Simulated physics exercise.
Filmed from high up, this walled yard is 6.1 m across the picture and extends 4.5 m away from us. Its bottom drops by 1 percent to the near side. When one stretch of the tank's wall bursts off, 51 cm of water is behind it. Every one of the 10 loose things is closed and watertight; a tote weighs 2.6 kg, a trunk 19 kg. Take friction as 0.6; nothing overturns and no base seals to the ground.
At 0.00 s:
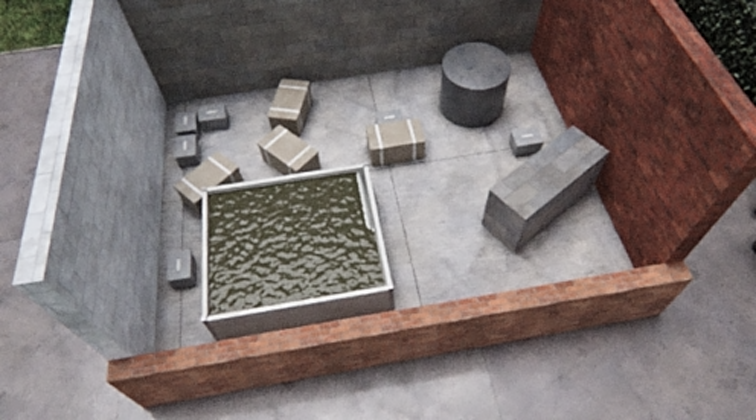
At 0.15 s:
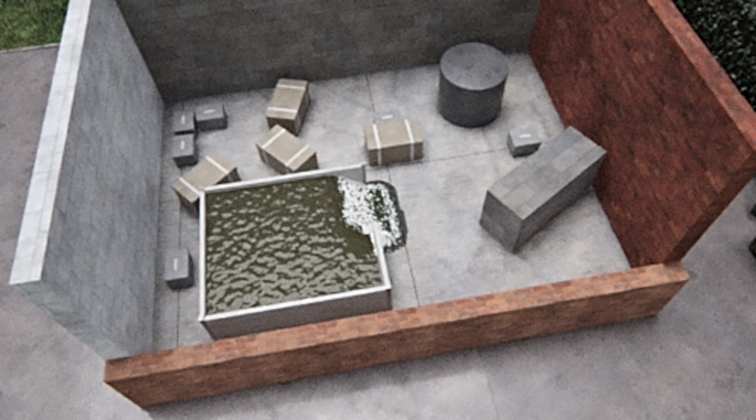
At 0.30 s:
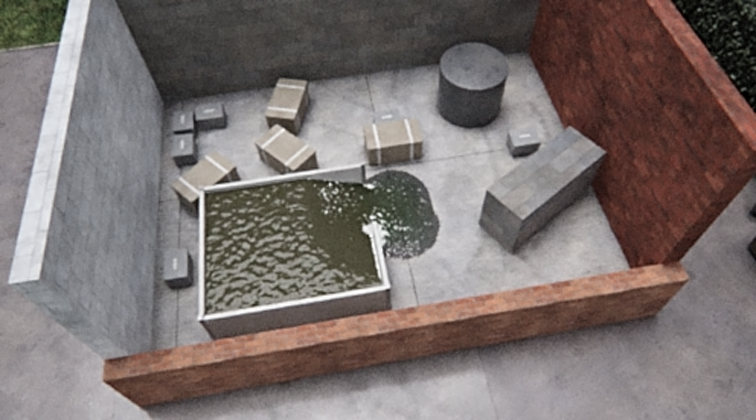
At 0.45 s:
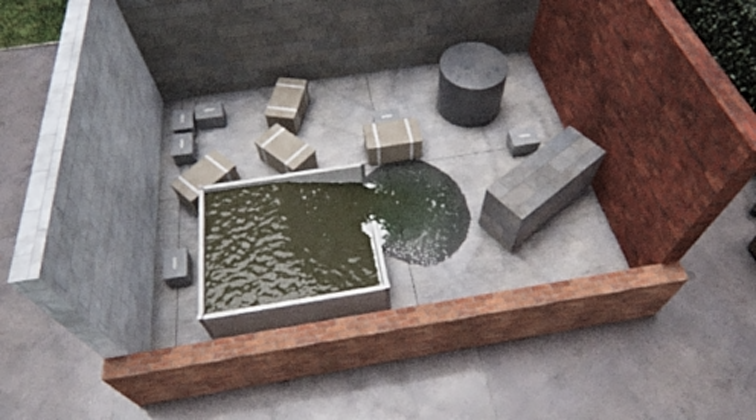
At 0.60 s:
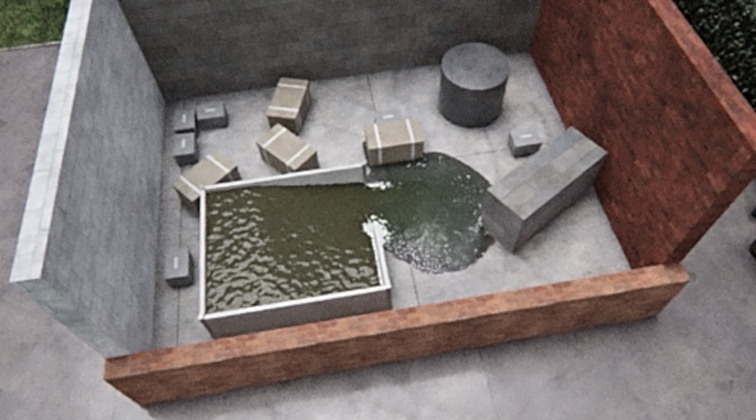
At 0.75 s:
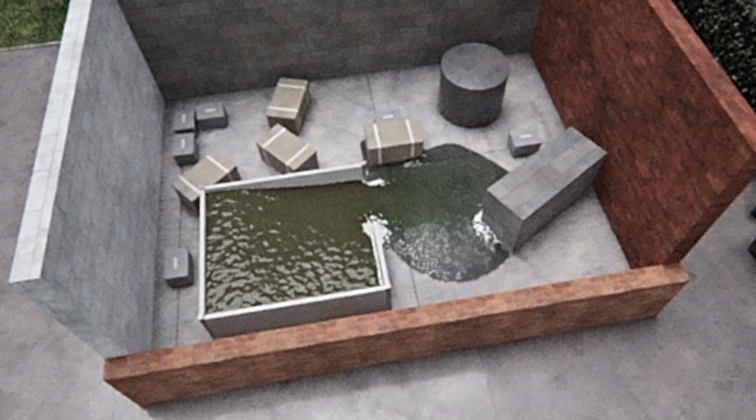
A walled yard with a pale concrete floor, grey walls at left and back and red brick ones at right and front, is seen from high above. Murky green water fills a white-rimmed tank left of centre, with tan boxes and small grey blocks around it, a dark cylinder behind and a long grey block right. The tank's right side bursts and water spreads rightward, reaching the long block, while the objects stay put.
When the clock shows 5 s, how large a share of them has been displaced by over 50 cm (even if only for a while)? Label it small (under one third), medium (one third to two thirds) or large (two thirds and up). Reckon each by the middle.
Small.
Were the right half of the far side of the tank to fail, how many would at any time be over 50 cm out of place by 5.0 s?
Then 9 of them would.
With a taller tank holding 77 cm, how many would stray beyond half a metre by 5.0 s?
Count: 5.
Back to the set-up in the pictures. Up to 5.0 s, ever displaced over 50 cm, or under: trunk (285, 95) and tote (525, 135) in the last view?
First one stays inside it, second one exceeds it.
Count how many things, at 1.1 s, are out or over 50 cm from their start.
It comes to 0.
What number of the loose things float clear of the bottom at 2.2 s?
1.
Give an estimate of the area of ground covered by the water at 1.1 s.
At that time the wet patch spans about 8.5 m2.
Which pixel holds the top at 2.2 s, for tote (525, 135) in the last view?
Estimated pixel: Around (530, 85).
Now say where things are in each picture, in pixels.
A tote at (186, 121) rests on the ground; a trunk at (206, 176) rests on the ground; water covers 3.8 m2; 0 of 10 have shifted, in the first picture.
A tote at (183, 120) rests on the ground; a trunk at (204, 176) rests on the ground; water covers 4.3 m2; 0 of 10 have shifted, in the second picture.
A tote at (183, 120), on the bottom; a trunk at (203, 175), on the bottom; 4.9 m2 under water; 0 of 10 have shifted, in the third picture.
A tote at (183, 119) rests on the ground; a trunk at (203, 174), on the bottom; water covers 5.7 m2; 0 of 10 have shifted, in the fourth picture.
A tote at (184, 119) rests on the ground; a trunk at (205, 174), on the bottom; 6.5 m2 under water; 0 of 10 have shifted, in the fifth picture.
A tote at (184, 119), on the bottom; a trunk at (204, 174) rests on the ground; 7.1 m2 under water; 0 of 10 have shifted, in the sixth picture.
After 1.1 s 0 of 10 are over 50 cm from their spots; 0 afloat.
After 2.2 s 1 of 10 are over 50 cm from their spots; 1 afloat.
After 3.5 s 1 of 10 are over 50 cm from their spots; 1 afloat.
After 5.0 s 1 of 10 are over 50 cm from their spots, and 1 have been at some point; 2 afloat.
